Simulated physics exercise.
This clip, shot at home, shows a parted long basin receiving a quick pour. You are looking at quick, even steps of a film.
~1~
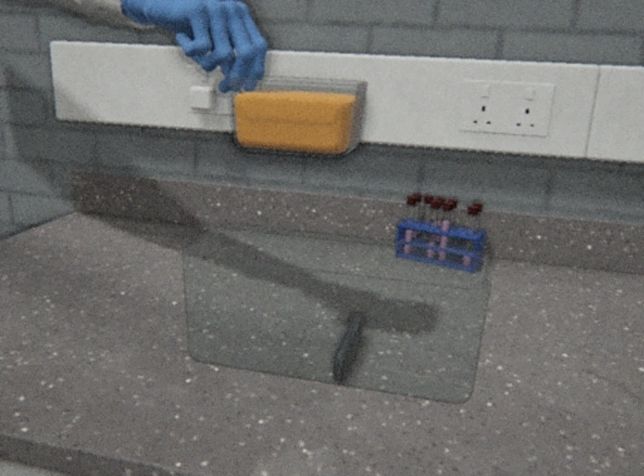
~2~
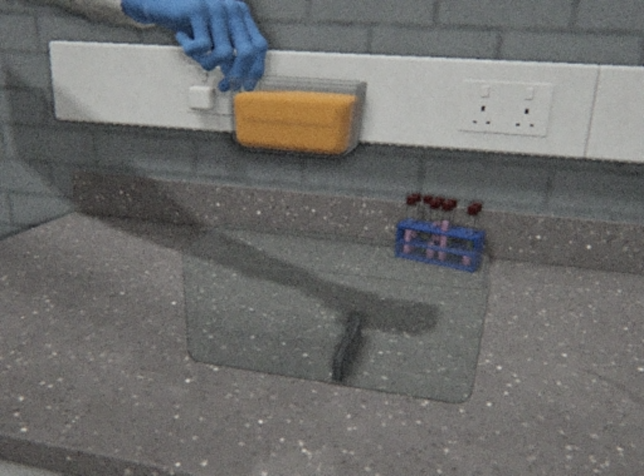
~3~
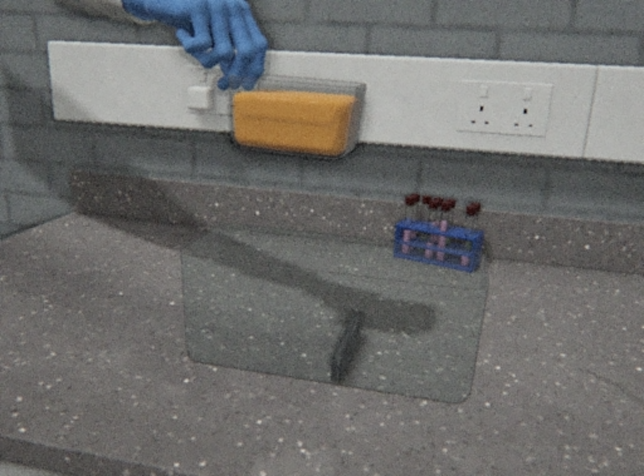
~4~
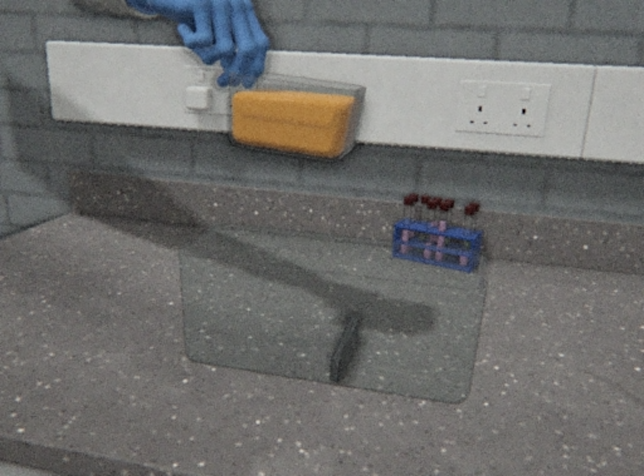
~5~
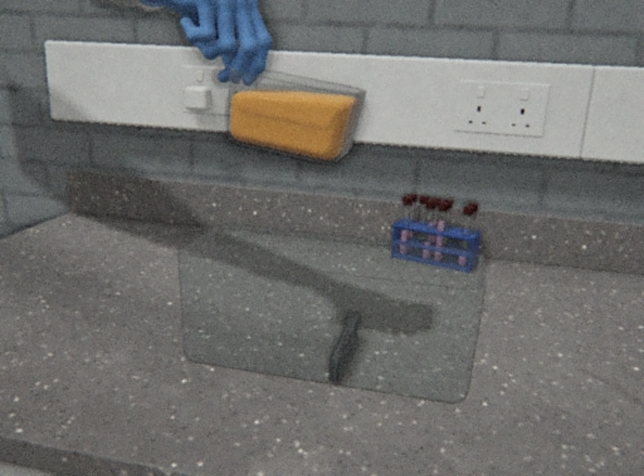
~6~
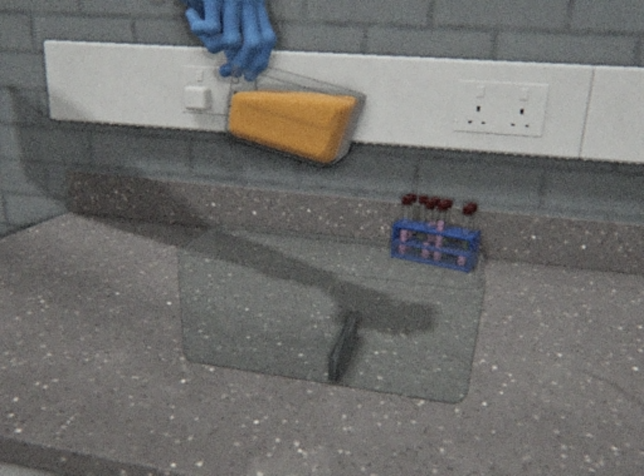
The clip opens with a blue-gloved hand holding a clear container of orange liquid, nearly level, above a clear, divided basin on a speckled grey counter. The container barely moves at first, then gradually tilts down to the right as the hand shifts slightly right, the liquid still inside.
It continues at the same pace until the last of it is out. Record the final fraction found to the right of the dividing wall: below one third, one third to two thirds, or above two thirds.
Final fraction right of the wall: Above two thirds.
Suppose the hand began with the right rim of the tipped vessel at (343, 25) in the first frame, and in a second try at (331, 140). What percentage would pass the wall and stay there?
Near 80 in a hundred first, near 65 in a hundred second.
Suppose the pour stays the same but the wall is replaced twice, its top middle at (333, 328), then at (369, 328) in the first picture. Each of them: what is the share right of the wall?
Note: Roughly 90 % in case one, 85 % in case two.
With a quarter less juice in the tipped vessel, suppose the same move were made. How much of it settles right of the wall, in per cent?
It works out near 90 percent.
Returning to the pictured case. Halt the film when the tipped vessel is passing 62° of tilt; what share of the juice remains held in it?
Near 55 in a hundred still remains.
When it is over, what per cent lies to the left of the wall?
Roughly 20 %.
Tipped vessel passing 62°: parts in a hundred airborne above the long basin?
I'd say some 30 per cent.
A moment on, the tilt is 62° and 56 per cent is still to pour, 0 is left of the wall and 12 right of it.
Next, the tilt is 92° and 12 per cent is still to pour, 4 is left of the wall and 74 right of it.
Then the tilt is 98° and 1 per cent is still to pour, 14 is left of the wall and 83 right of it.
Later the tilt is 98° and 0 per cent is still to pour, 15 is left of the wall and 84 right of it.
At rest 18 per cent lies left of the wall, 82 right of it and 1 outside.
